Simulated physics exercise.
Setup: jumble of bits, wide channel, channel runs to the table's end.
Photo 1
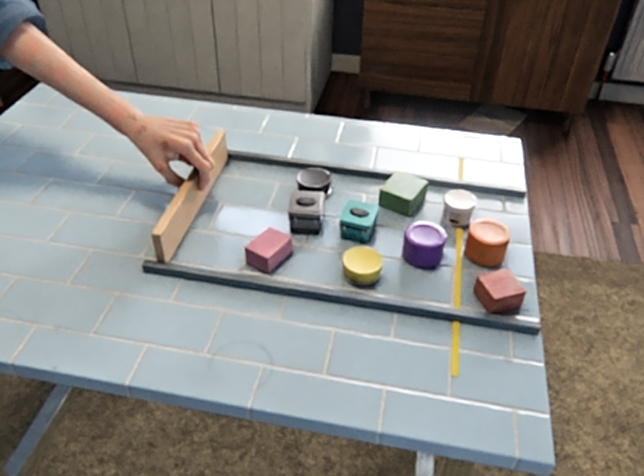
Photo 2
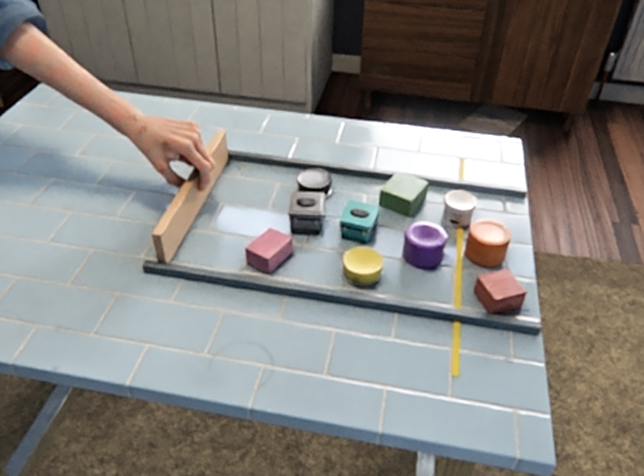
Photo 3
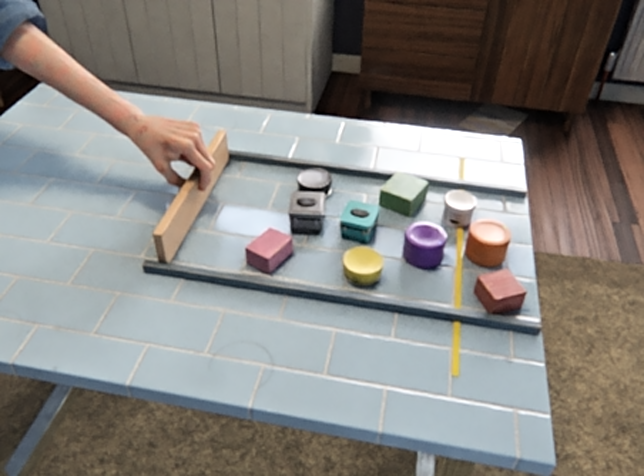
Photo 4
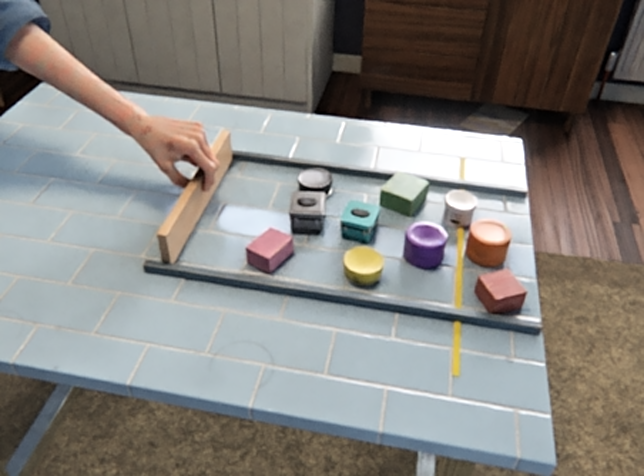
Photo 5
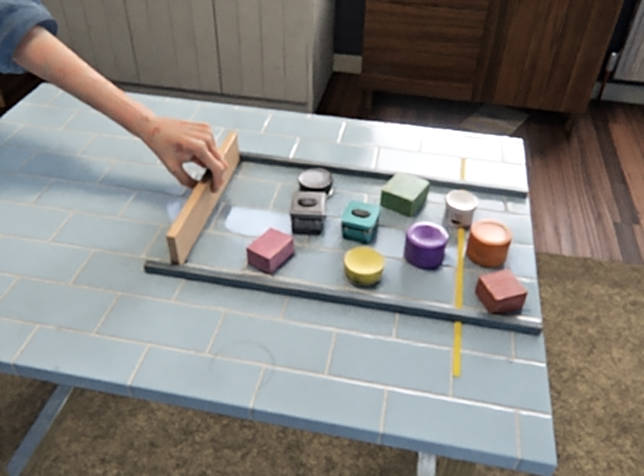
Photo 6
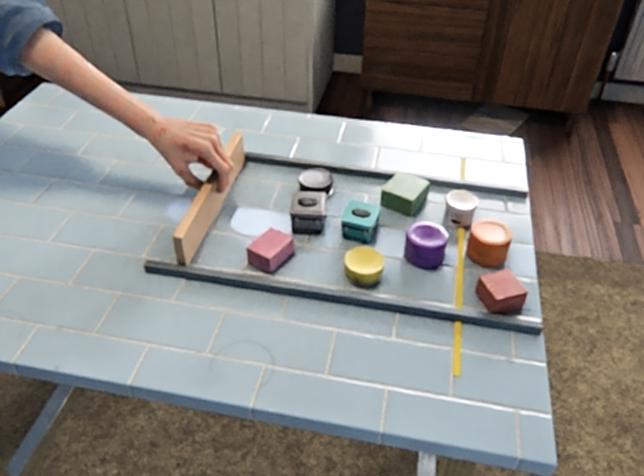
The video shows a hand holding a wooden board upright in a wide channel on a blue tiled table, then sliding it slightly right toward a jumble of colourful blocks, pots and tins, which stay still near a yellow tape line.
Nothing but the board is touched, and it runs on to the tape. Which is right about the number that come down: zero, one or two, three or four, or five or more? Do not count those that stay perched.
Three or four slip off.
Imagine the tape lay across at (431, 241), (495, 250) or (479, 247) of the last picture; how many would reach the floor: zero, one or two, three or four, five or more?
So, going place by place, I'd say zero; 5 or more; 3 or 4.
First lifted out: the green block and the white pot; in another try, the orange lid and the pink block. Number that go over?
Try one: 2; try two: 1.
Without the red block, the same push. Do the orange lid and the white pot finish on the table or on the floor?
Well, the orange lid goes off the edge while the white pot goes off the edge.
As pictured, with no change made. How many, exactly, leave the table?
Exactly 3.
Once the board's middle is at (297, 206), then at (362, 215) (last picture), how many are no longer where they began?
At that stage 3; at the next, 7.
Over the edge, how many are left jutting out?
1 is the number.
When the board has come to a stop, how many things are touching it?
3.
Soon after, none off yet; red block at rest near (501, 292); orange lid at rest near (489, 243); white pot at rest near (460, 209).
Then, none off yet; red block moving near (512, 293); orange lid moved about its own width near (515, 247); white pot moved well along near (517, 218).
At rest, the number that fall off is three or four; fallen, white pot, orange lid and red block.
